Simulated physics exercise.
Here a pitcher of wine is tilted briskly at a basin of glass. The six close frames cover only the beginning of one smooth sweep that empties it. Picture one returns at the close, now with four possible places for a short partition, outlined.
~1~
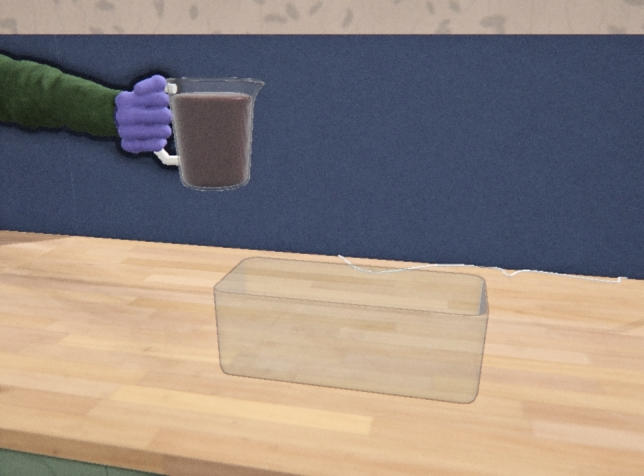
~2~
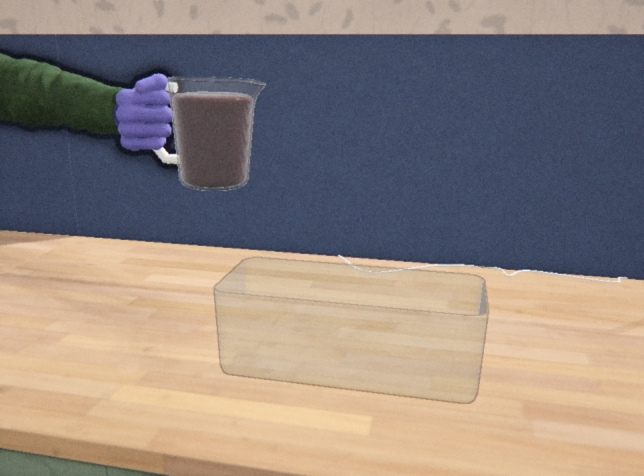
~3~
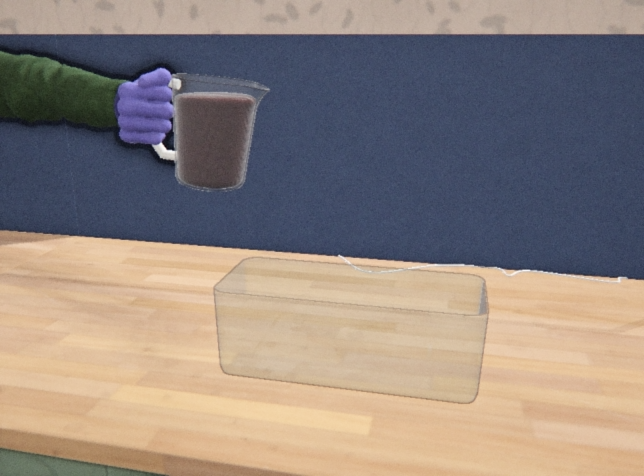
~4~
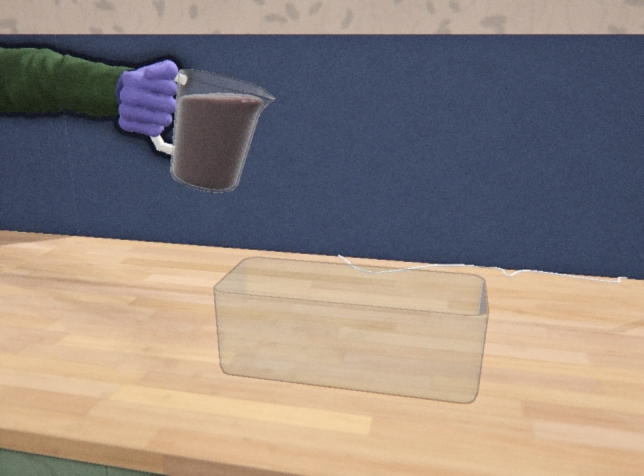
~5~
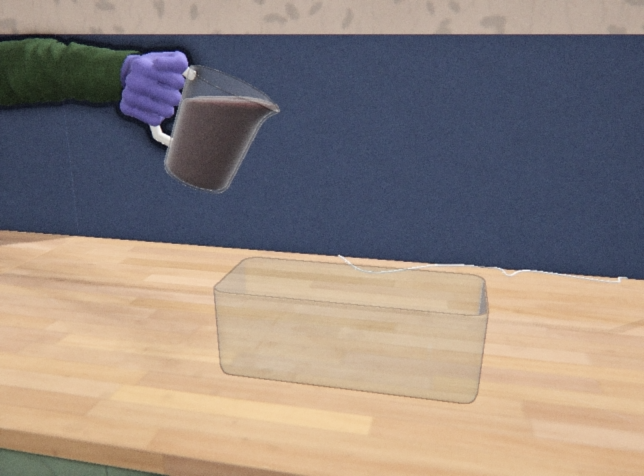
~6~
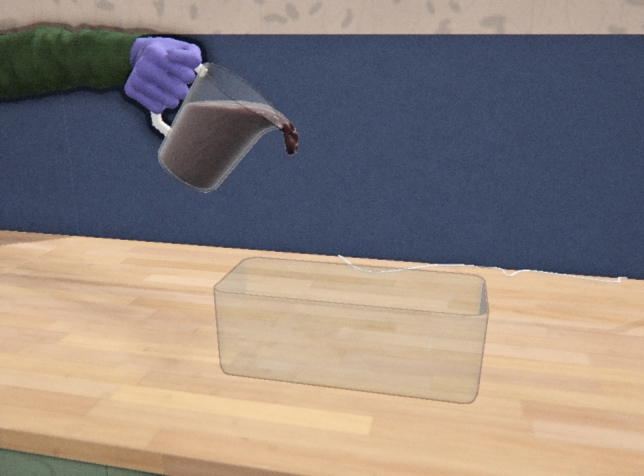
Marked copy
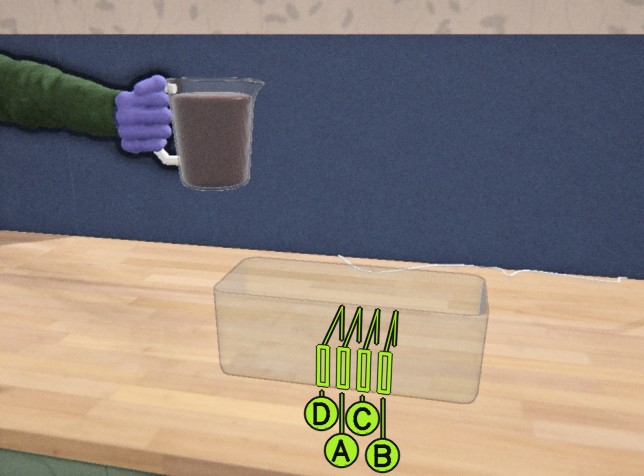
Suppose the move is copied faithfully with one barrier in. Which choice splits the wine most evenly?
Best: D.
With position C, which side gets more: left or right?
The left side.
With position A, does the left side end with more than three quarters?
Yes, it does.
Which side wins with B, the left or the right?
More ends on the left.
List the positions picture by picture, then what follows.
Upright, lip at (262, 83); basin from (221, 370) to (478, 401); nothing has left yet, in the first picture.
Upright, lip at (263, 84); nothing has left yet, in the second picture.
Tipped about 6°, lip at (267, 90); nothing has left yet, in the third picture.
Tipped about 14°, lip at (273, 98); nothing has left yet, in the fourth picture.
Tipped about 25°, lip at (278, 111); nothing has left yet, in the fifth picture.
Tipped about 37°, lip at (281, 126); wine is over the lip, down to (292, 151), in the sixth picture.
In lime, A at (341, 393); B at (382, 399); C at (362, 396); D at (321, 391).
With A, about 86 % ends left of the wall and 9 % right of it; 6 % is lost outside.
With B, about 95 % ends left of the wall and 4 % right of it.
With C, about 93 % ends left of the wall and 4 % right of it.
With D, about 53 % ends left of the wall and 45 % right of it; 3 % is lost outside.
